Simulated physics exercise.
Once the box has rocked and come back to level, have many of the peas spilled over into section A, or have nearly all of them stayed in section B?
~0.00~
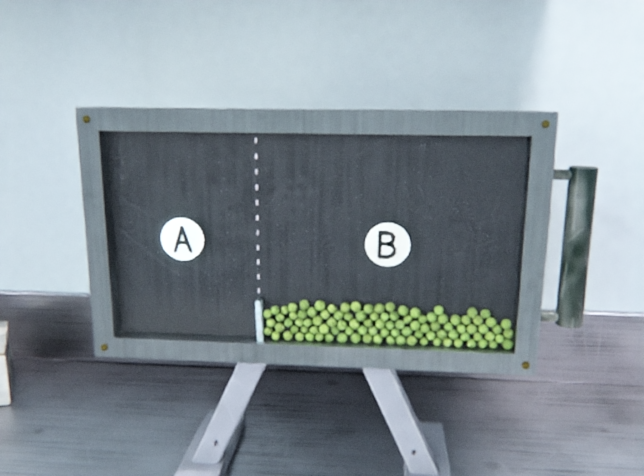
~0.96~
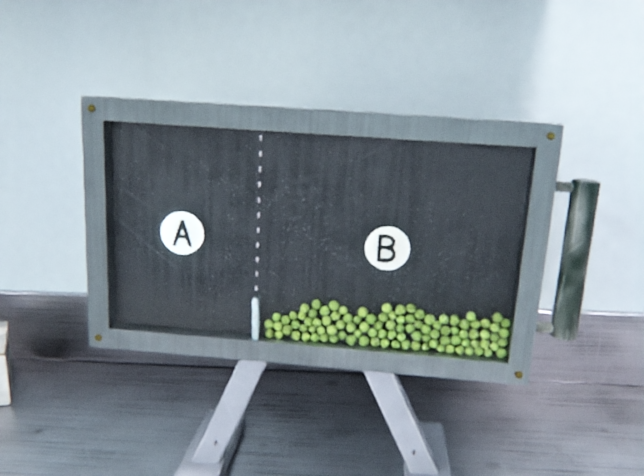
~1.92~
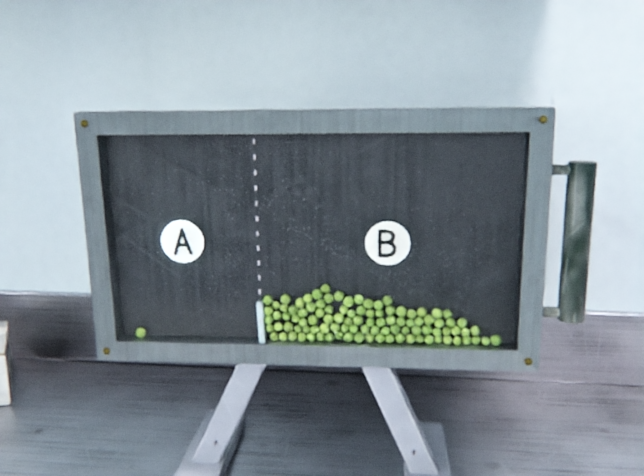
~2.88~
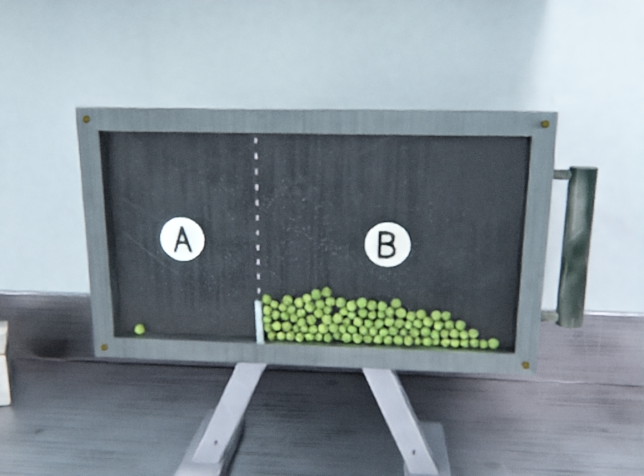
Nearly all of the peas have stayed in section B, heaped up against the short divider. Only a single pea lies in section A.
